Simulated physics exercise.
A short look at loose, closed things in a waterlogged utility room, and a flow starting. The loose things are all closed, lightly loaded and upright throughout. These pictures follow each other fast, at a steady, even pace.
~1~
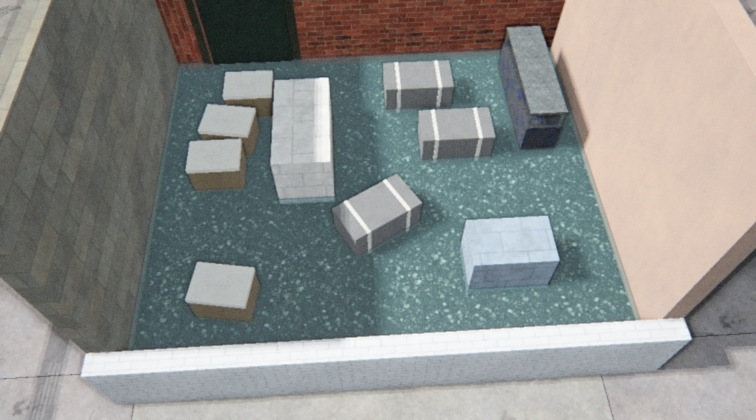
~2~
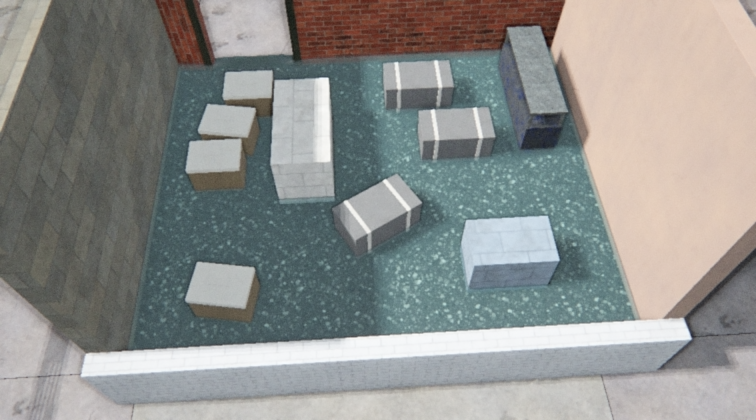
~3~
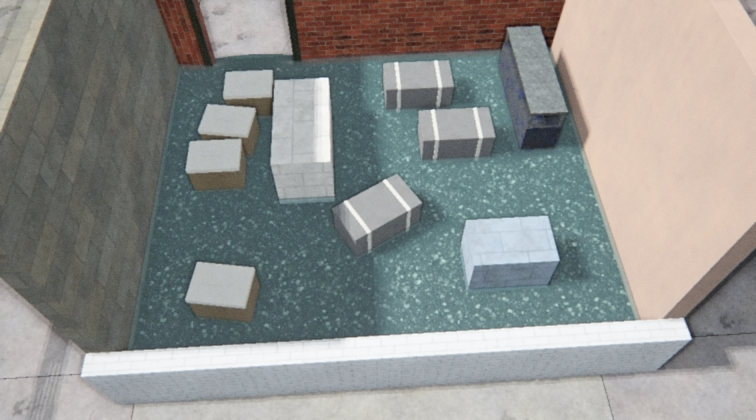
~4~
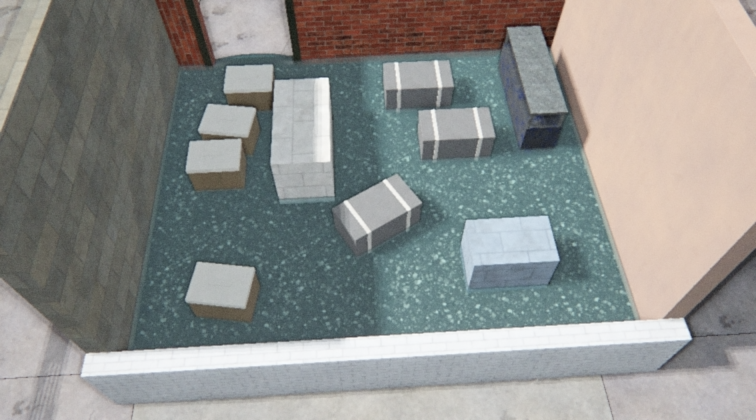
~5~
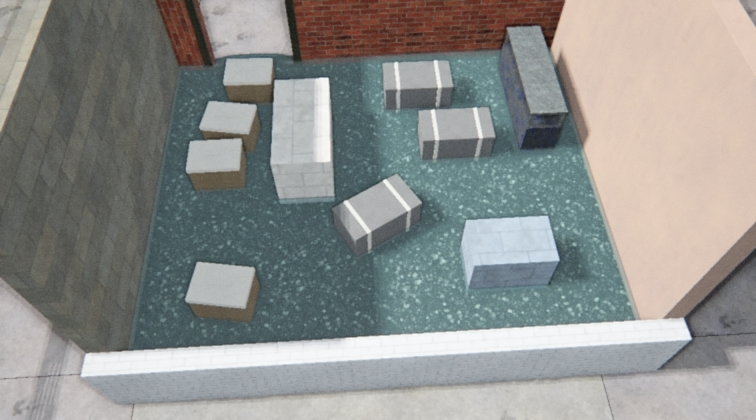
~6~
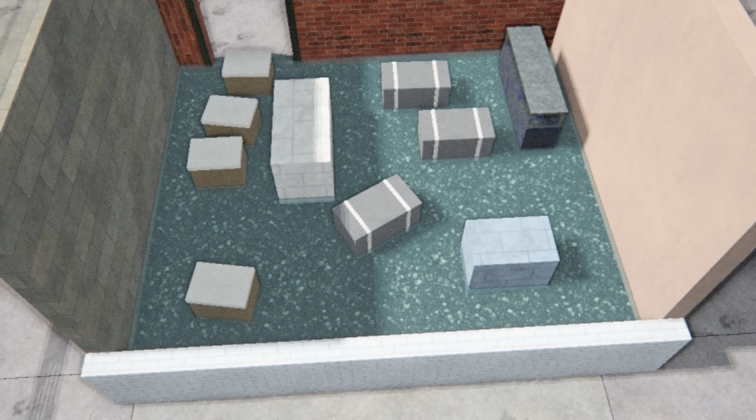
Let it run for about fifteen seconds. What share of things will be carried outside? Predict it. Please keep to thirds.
It reaches a third, not two.
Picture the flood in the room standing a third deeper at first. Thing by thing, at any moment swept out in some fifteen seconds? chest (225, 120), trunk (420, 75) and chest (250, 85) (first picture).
Notes - A: Lost; B: Lost; C: Lost.
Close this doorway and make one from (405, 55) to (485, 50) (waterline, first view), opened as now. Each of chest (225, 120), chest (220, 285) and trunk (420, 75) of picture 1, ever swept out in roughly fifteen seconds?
Remains, remains, escapes.
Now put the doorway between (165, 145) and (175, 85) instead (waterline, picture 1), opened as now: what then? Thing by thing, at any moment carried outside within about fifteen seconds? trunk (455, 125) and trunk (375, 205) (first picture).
So the first is retained and the second is retained.
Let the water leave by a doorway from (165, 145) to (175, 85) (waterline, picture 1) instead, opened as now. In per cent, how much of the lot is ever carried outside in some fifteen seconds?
Some 40 in a hundred.
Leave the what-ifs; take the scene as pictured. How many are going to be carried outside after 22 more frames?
The number comes out at 4.
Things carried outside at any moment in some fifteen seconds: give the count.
My count comes to 4.
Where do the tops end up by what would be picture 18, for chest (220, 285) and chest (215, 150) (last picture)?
Close to (195, 257), and close to (218, 75).
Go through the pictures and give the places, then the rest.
In the first picture, a chest at (248, 83), afloat; a chest at (227, 119), afloat; 0 of 7 have shifted.
In the second picture, a chest at (248, 83), afloat; a chest at (227, 119) floats; 0 of 7 have shifted.
In the third picture, a chest at (248, 83), afloat; a chest at (227, 119), afloat; 0 of 7 have shifted.
In the fourth picture, a chest at (248, 77) floats, close to its start; a chest at (227, 119), afloat; 1 of 7 have shifted.
In the fifth picture, a chest at (248, 70) floats, close to its start; a chest at (228, 116) floats, close to its start; 2 of 7 have shifted.
In the sixth picture, a chest at (247, 62) floats, a stride from its start; a chest at (229, 110) floats, close to its start; 2 of 7 have shifted.
A moment on, 1 of 7 are out; 6 afloat.
Next, 2 of 7 are out; 5 afloat.
Later, 4 of 7 are out; 3 afloat.
In the end, 4 of 7 are out; 3 afloat.
